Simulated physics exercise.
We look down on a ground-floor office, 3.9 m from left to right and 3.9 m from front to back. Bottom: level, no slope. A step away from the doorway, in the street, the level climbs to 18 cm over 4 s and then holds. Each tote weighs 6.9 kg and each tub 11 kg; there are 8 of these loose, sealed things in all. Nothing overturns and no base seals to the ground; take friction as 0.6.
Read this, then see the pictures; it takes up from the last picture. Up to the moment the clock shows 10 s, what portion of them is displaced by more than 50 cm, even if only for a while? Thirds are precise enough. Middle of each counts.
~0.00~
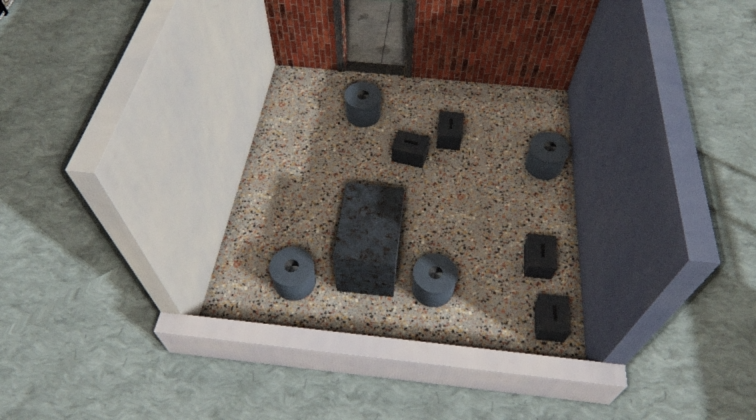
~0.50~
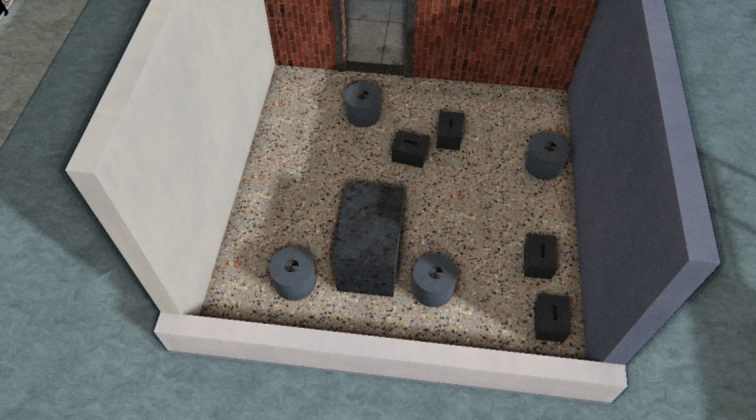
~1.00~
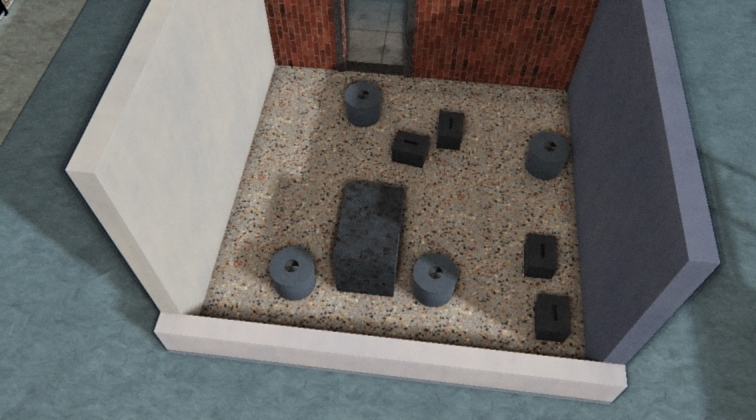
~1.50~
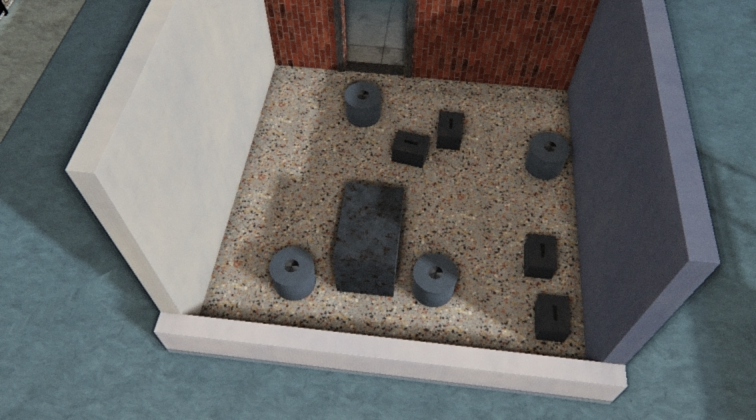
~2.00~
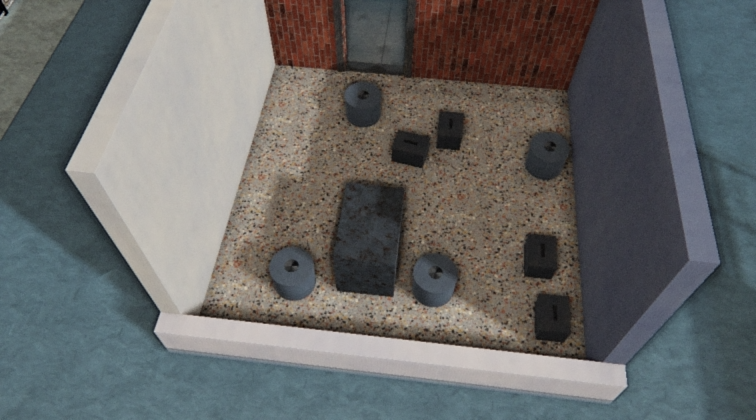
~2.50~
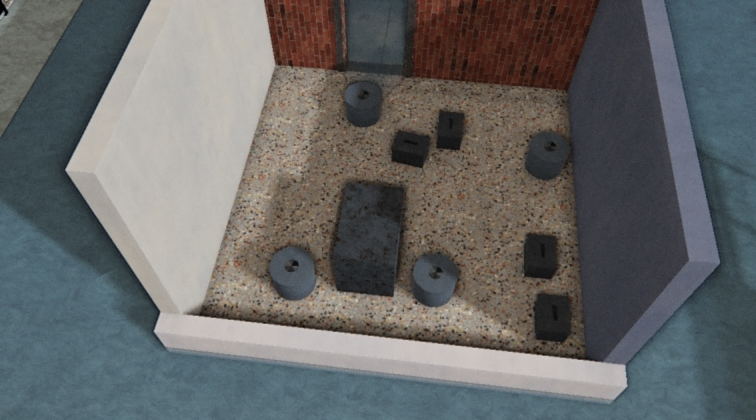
The share moved is under one out of three.
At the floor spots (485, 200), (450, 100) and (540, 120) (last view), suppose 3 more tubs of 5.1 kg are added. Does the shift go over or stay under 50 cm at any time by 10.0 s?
Taking them in order, the first is beyond that distance, the second is within that distance and the third is within that distance.
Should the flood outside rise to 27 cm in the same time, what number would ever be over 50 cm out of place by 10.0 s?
In that case the number is 5.
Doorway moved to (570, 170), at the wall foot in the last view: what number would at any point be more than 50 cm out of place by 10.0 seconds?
In that case the number is 2.
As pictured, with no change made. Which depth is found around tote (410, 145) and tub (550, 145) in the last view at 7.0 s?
Close to 4 and 1 centimetres.
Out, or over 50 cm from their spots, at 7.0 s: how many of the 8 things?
Tally: 2.
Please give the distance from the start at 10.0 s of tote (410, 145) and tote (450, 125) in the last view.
The first is 80 cm from its start, the second 30 cm.
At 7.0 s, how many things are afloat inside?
Answer: 0.
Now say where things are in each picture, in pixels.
The first picture shows a tote at (555, 313), on the bottom; a tub at (363, 95) rests on the ground; 0.0 m2 under water; 0 of 8 have shifted.
The second picture shows a tote at (555, 313) rests on the ground; a tub at (363, 95) rests on the ground; water covers 0.0 m2; 0 of 8 have shifted.
The third picture shows a tote at (555, 313) rests on the ground; a tub at (363, 95), on the bottom; water covers 0.0 m2; 0 of 8 have shifted.
The fourth picture shows a tote at (555, 313) rests on the ground; a tub at (363, 95), on the bottom; water covers 0.0 m2; 0 of 8 have shifted.
The fifth picture shows a tote at (555, 313) rests on the ground; a tub at (363, 95), on the bottom; water covers 0.0 m2; 0 of 8 have shifted.
The sixth picture shows a tote at (555, 313) rests on the ground; a tub at (363, 95) rests on the ground; 0.2 m2 under water; 0 of 8 have shifted.
After 3.5 s 0 of 8 are over 50 cm from their spots; 0 afloat.
After 4.5 s 0 of 8 are over 50 cm from their spots; 0 afloat.
After 7.0 s 2 of 8 are over 50 cm from their spots; 0 afloat.
After 10.0 s 2 of 8 are over 50 cm from their spots, and 2 have been at some point; 1 afloat.
